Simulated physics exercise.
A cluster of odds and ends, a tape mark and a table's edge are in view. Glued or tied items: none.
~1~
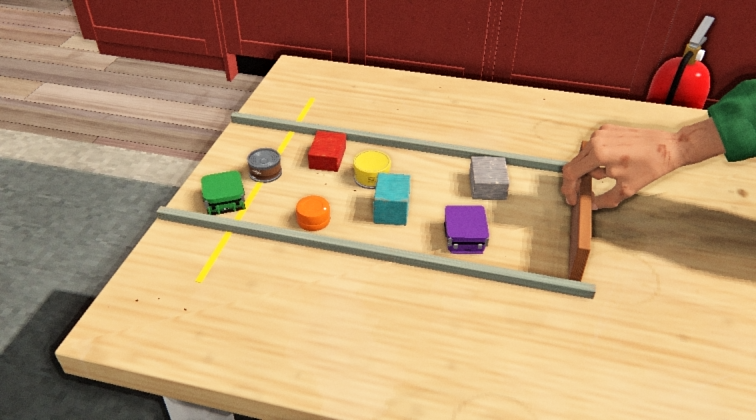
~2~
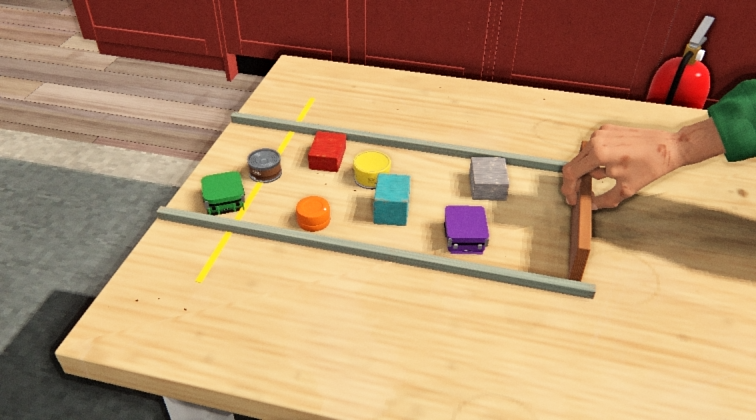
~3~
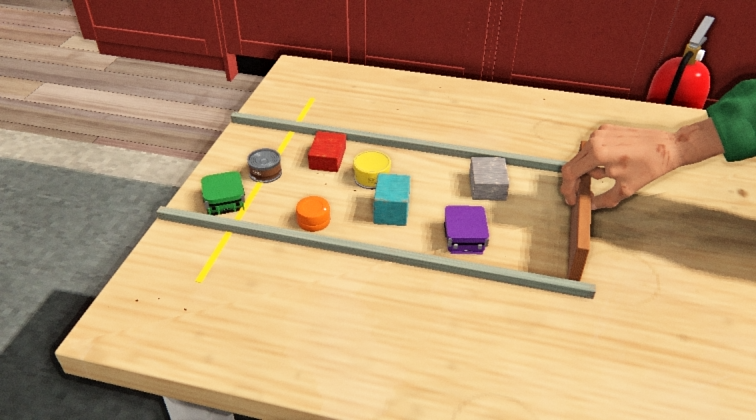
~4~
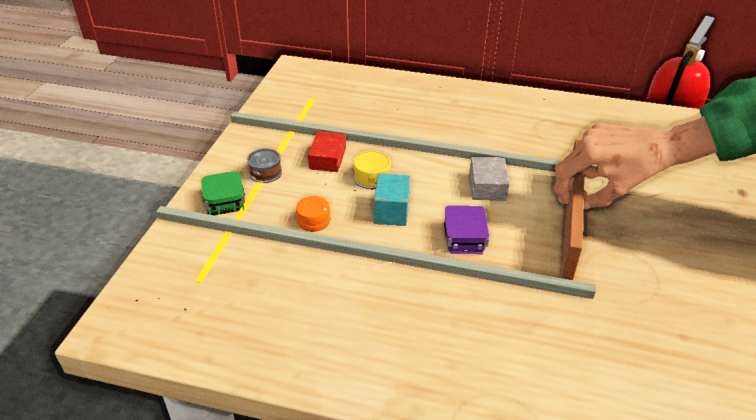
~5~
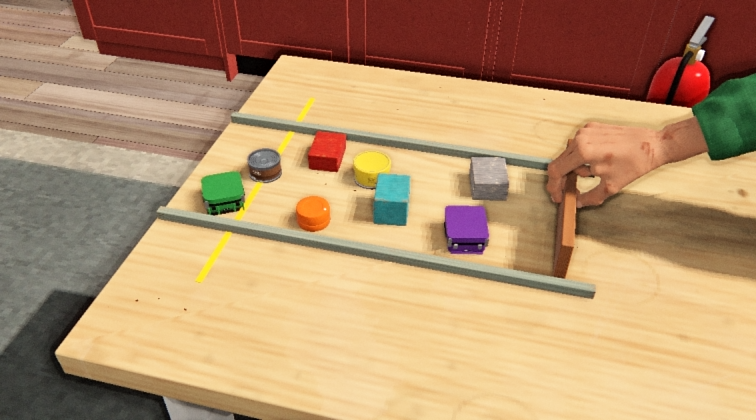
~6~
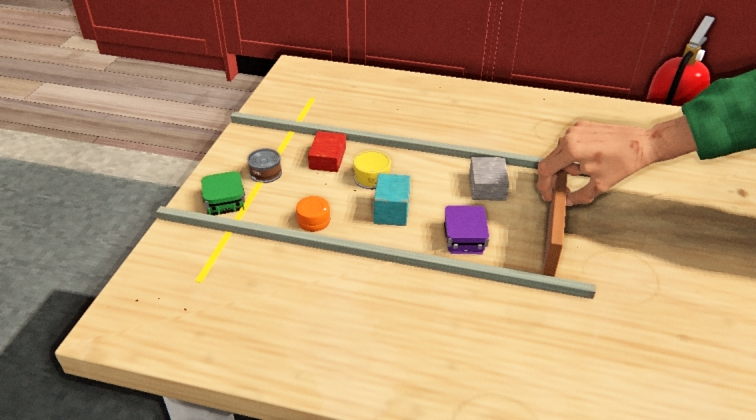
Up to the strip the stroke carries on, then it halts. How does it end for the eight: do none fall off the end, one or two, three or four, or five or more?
It ends with one or two off the end.
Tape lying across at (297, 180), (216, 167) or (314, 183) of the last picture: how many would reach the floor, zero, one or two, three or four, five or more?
In order, the falls would come to none at all; 5 or more; not one.
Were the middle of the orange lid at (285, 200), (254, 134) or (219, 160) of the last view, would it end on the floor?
Each try in turn, the orange lid is safe, then is gone, then is gone.
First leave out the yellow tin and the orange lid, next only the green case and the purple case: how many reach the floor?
0 in the first case and 0 in the second.
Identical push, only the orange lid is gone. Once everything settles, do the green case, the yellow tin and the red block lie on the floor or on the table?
Green case: Still up; yellow tin: Still up; red block: Still up.
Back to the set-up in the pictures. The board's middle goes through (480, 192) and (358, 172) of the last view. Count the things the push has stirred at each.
So far 2, and 6 at the second.
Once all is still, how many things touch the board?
Counting them up gives 2.
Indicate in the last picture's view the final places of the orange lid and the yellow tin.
Near (192, 197) and (225, 148).
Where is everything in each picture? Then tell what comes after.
The first picture shows green case (224, 194); brown tin (265, 165); red block (327, 151); board (581, 208); tape (265, 175).
The second picture shows brown tin (265, 166); turquoise block (392, 199).
The third picture shows red block (327, 152); grey block (489, 178).
The fourth picture shows green case (224, 194); purple case (465, 231).
The fifth picture shows brown tin (265, 166); orange lid (313, 214).
The sixth picture shows green case (224, 194); brown tin (265, 166); red block (327, 152); board (557, 204); tape (265, 175).
Soon after, none off yet; green case at rest near (224, 194); brown tin at rest near (265, 166); red block at rest near (327, 152).
In the end, the number that fall off is one or two; gone, brown tin and green case.
